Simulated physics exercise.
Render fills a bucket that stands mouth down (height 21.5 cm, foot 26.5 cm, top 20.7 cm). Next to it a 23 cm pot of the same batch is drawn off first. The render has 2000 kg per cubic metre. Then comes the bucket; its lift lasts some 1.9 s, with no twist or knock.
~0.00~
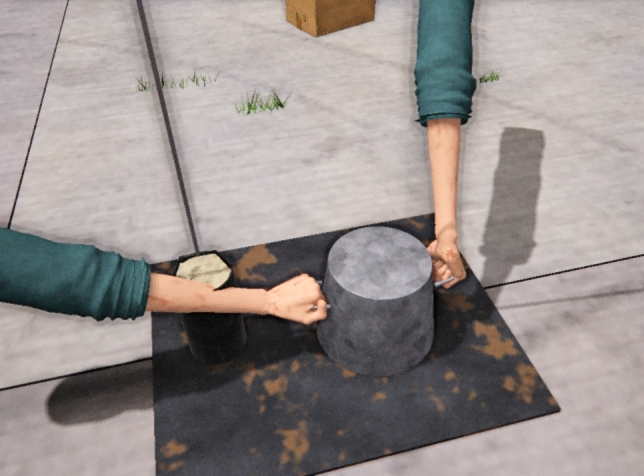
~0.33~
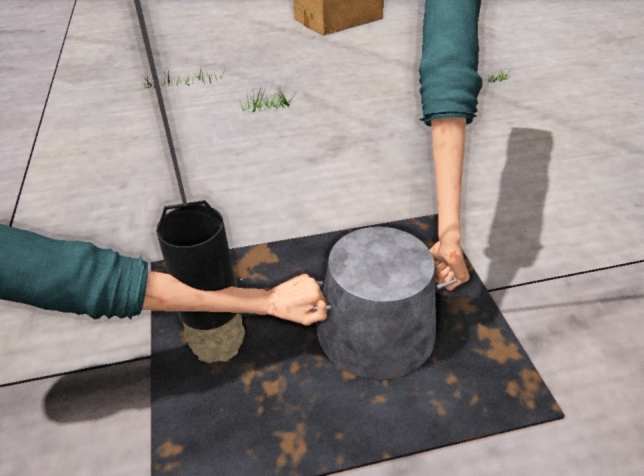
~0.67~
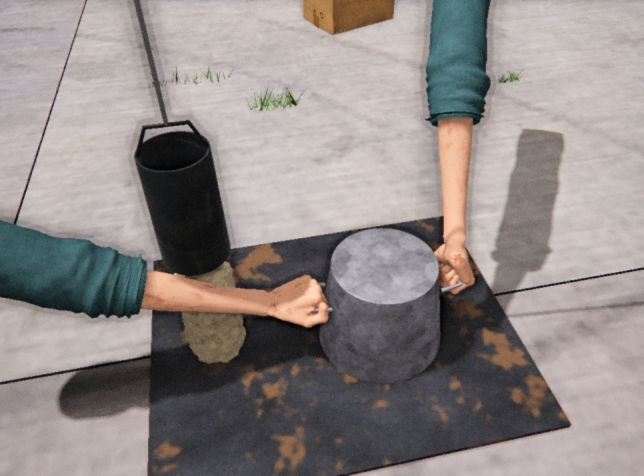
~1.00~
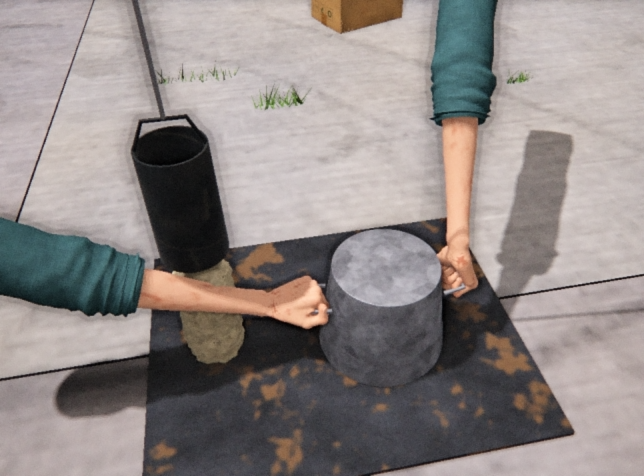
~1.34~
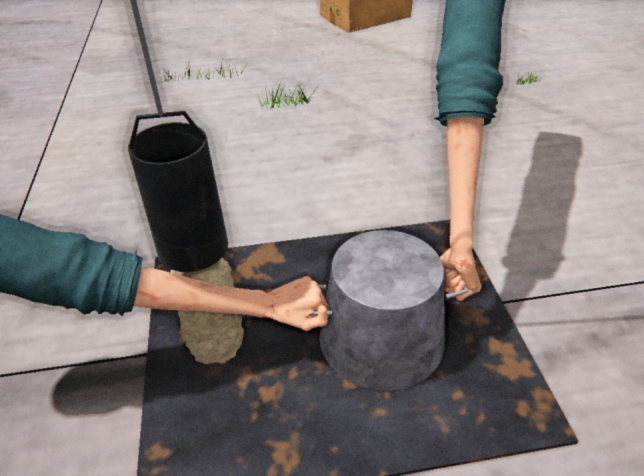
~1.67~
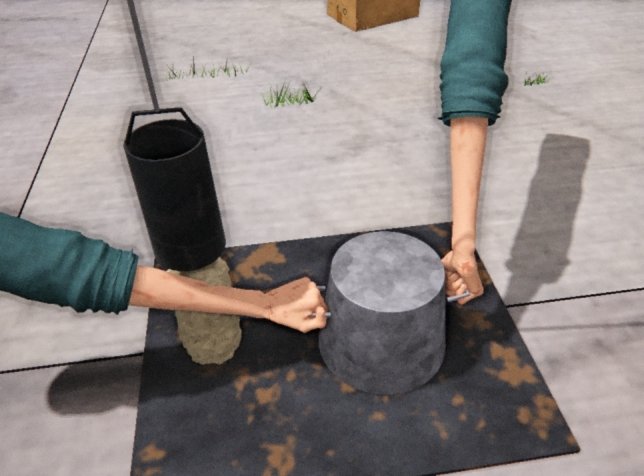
A black pot on a thin dark rod is at the left of a rust-stained dark sheet on pale paving, seen from above at an angle. Two teal-sleeved arms hold an upturned grey bucket at centre, with grass tufts and a brown box beyond. The pot rises straight off a rough tan column, then hangs above it while the hands and bucket stay still and the view drifts slightly.
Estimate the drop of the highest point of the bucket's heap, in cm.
Expect roughly 0 cm.
After 2.1 s, the bucket is up 4.3 cm; the render has come down 0.1 cm to 21 cm and is 27 cm wide.
After 2.6 s, the bucket is up 13 cm; the render has come down 0.1 cm to 21 cm and is 27 cm wide.
After 3.1 s, the bucket is up 22 cm; the render has come down 0.1 cm to 21 cm and is 27 cm wide.
After 3.7 s, the bucket is clear; the render has come down 0.1 cm to 21 cm and is 27 cm wide.
After 4.3 s, at rest, the bucket is clear; the render has come down 0.1 cm to 21 cm and is 27 cm wide.
